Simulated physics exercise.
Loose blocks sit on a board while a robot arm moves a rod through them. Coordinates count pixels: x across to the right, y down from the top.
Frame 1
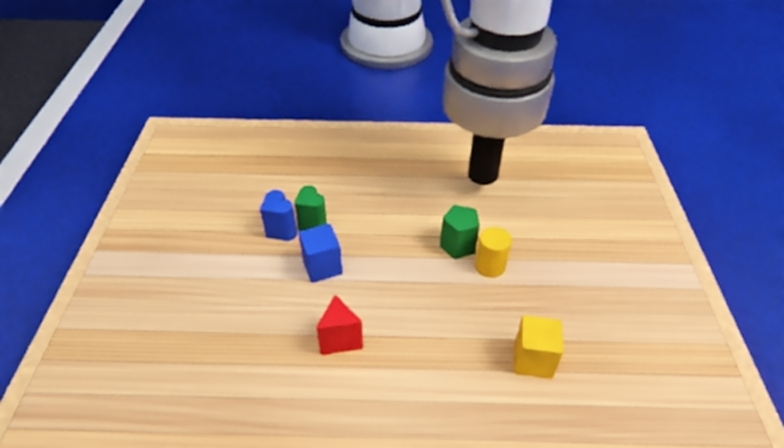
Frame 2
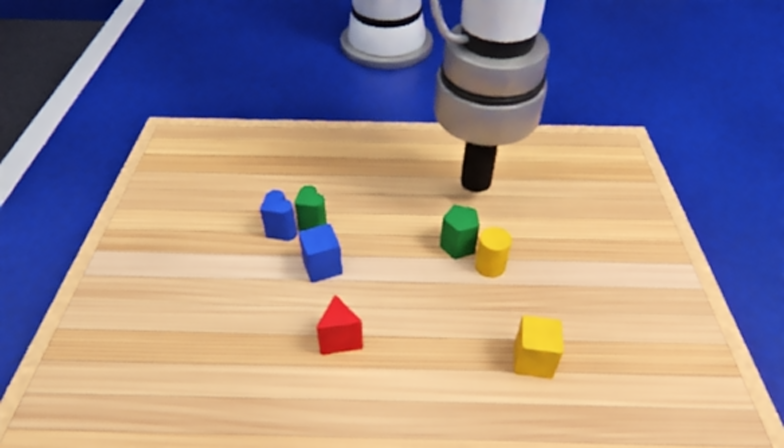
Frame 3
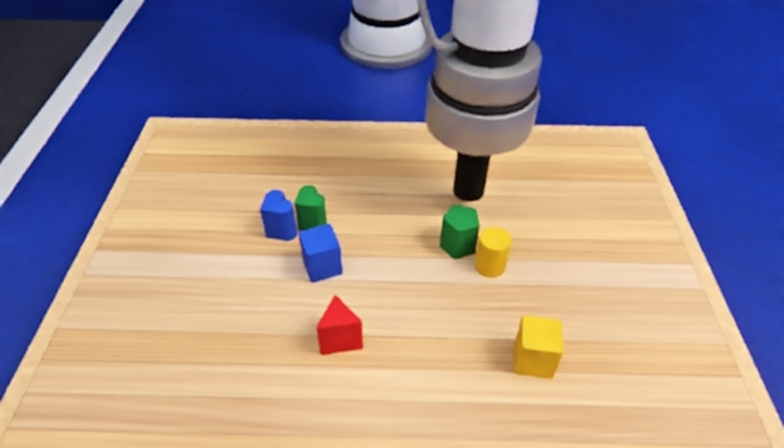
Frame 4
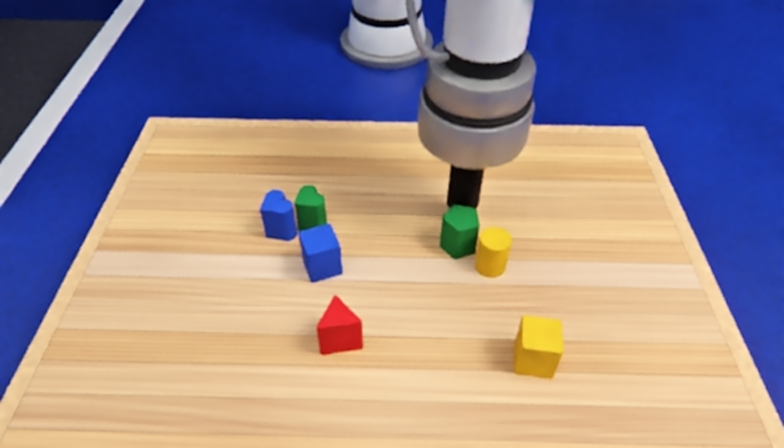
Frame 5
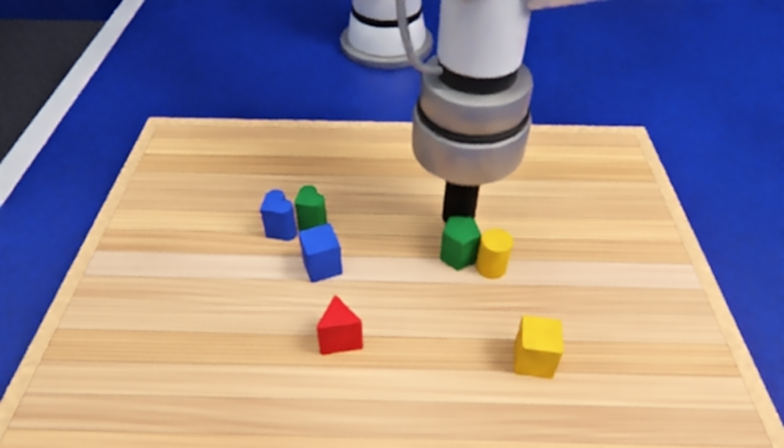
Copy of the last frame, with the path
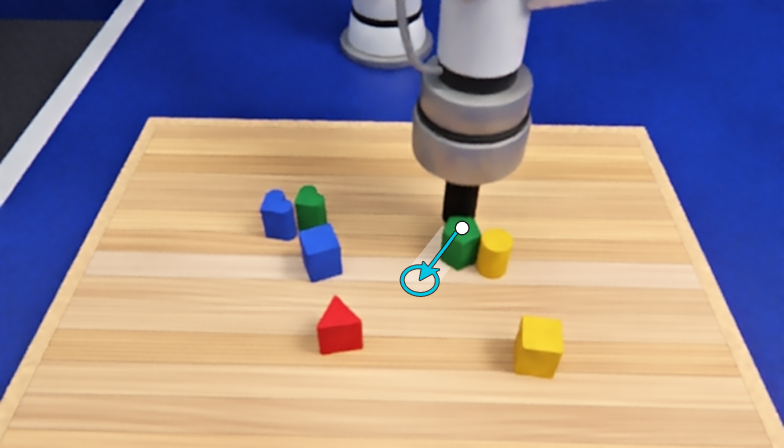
The robot arm moved its black rod slightly left and toward the viewer over a wooden board of colored blocks, then nudged the green pentagonal block a little way forward beside the yellow round one.
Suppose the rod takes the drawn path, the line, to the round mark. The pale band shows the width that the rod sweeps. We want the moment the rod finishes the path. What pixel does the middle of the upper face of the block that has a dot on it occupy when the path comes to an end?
The answer is (460, 260).
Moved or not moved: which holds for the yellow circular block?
Left in place.
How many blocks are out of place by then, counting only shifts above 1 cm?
When the path ends, I think you'll find one block out of place by more than 1 cm.
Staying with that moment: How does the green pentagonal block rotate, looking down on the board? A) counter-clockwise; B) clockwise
That would be A.
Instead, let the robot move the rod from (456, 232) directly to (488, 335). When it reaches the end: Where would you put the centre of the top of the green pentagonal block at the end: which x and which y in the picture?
The answer is (473, 334).
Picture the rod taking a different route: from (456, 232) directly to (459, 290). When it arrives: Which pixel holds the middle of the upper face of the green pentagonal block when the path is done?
In the picture, that point is around (465, 291).
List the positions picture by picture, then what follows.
The first picture shows tip of the rod at (483, 175), middles of tops, green pentagonal block at (462, 217), yellow circular block at (496, 238).
The second picture shows rod at (476, 182), nothing pushed.
The third picture shows rod at (469, 191), nothing pushed.
The fourth picture shows rod at (463, 203), nothing pushed.
The fifth picture shows rod at (458, 218), green pentagonal block at (462, 228), yellow circular block at (497, 239).
The line goes in a line from (456, 232) to (420, 280); the dot is on the green pentagonal block.
The first path, step by step. Halfway along, rod at (440, 241); green pentagonal block at (458, 252), turned 35° anticlockwise.
At the end, rod at (421, 266); green pentagonal block at (459, 260), turned 60° anticlockwise; yellow circular block unmoved.
